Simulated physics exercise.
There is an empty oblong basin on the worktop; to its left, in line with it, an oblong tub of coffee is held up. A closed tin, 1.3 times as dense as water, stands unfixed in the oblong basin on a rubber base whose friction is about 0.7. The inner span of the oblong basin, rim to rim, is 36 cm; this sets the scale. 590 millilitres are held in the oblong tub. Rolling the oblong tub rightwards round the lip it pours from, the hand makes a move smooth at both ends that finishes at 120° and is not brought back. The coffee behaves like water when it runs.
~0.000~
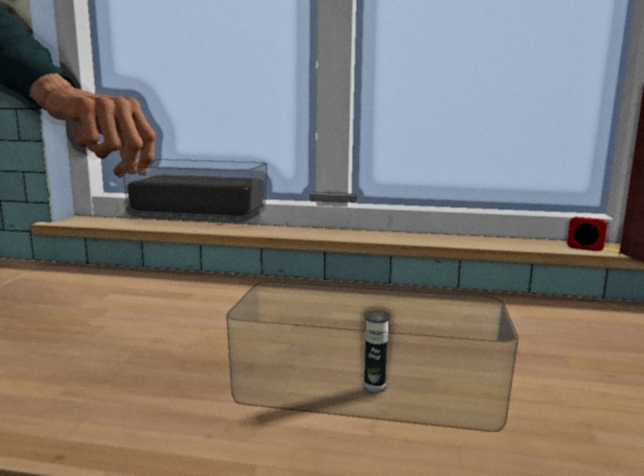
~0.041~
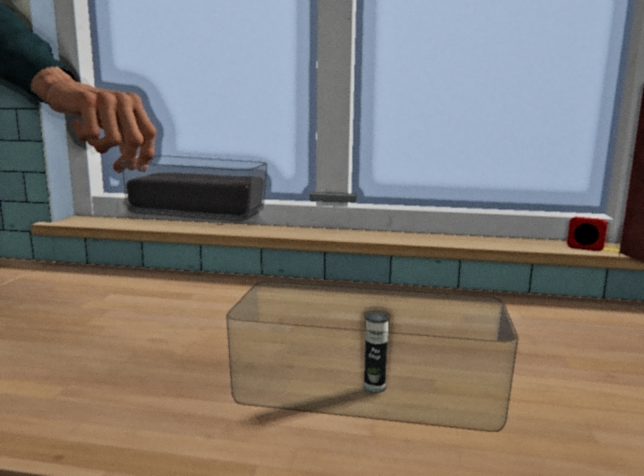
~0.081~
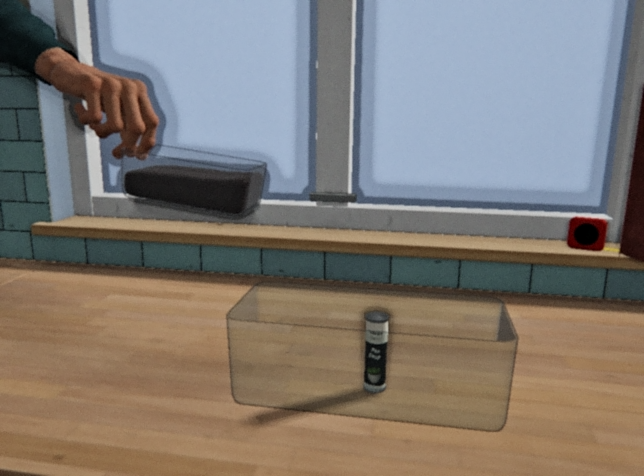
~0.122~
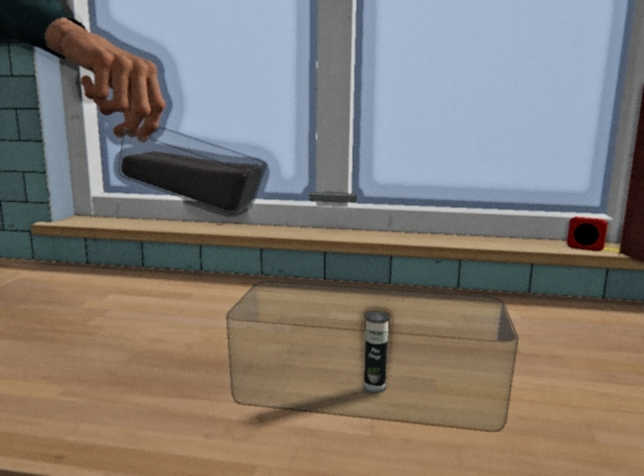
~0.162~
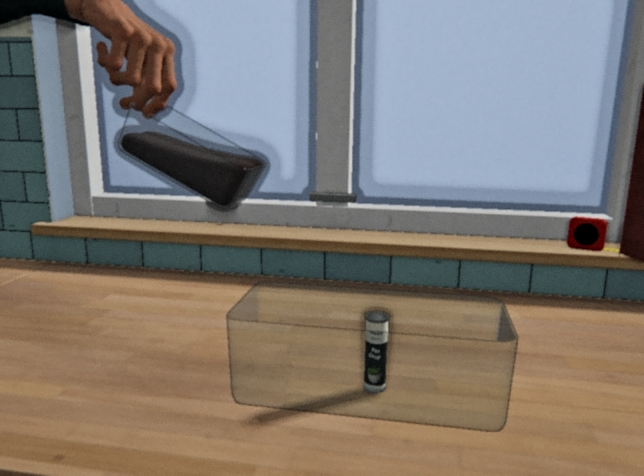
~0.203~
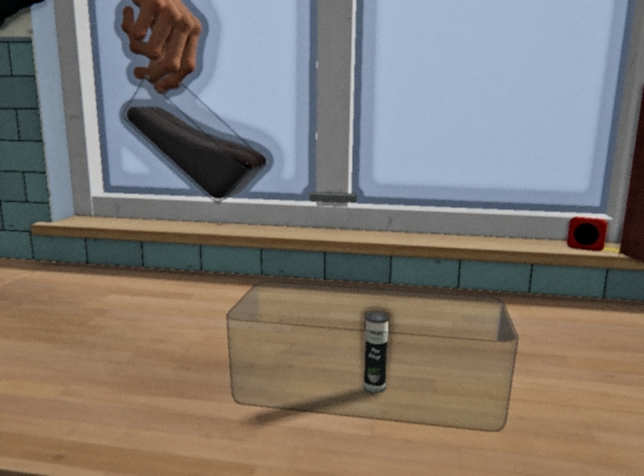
A hand in a dark green sleeve reaches in at the upper left, above a clear oblong tub of dark coffee held before a frosted window, seen from a fixed view across a wooden worktop. A larger clear basin stands in front, a small dark-labelled tin showing through it, with a red object on the sill at right. The hand rises and moves rightward as the tub tilts steadily clockwise, its left end lifting.
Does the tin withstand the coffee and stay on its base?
Bet it can't stay vertical.
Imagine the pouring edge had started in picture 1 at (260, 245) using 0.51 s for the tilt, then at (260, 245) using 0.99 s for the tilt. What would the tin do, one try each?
First it topples; then it keeps standing.
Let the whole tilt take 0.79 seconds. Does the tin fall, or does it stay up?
Result: Tin tipped over.
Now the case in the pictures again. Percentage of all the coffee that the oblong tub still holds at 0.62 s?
Around 0 in a hundred is still there.
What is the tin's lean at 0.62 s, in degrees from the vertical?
Measured tilt, approx.: 20 degrees.
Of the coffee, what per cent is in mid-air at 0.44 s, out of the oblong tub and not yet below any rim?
Share: Roughly 80 per cent.
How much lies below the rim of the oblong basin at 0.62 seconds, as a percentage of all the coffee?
I reckon close to 88 per cent.
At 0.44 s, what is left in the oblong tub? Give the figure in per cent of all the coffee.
Roughly 16 %.
After 0.44 s the tilt is 115° and 15 per cent is still to pour; the tin stands where it began.
After 0.62 s the tilt is 120° and 0 per cent is still to pour; the tin leans 20°.
After 0.81 s the tilt is 120° and 0 per cent is still to pour; the tin lies on its side.
After 1.01 s the tilt is 120° and 0 per cent is still to pour; the tin lies on its side.
In the end the tin lies on its side.
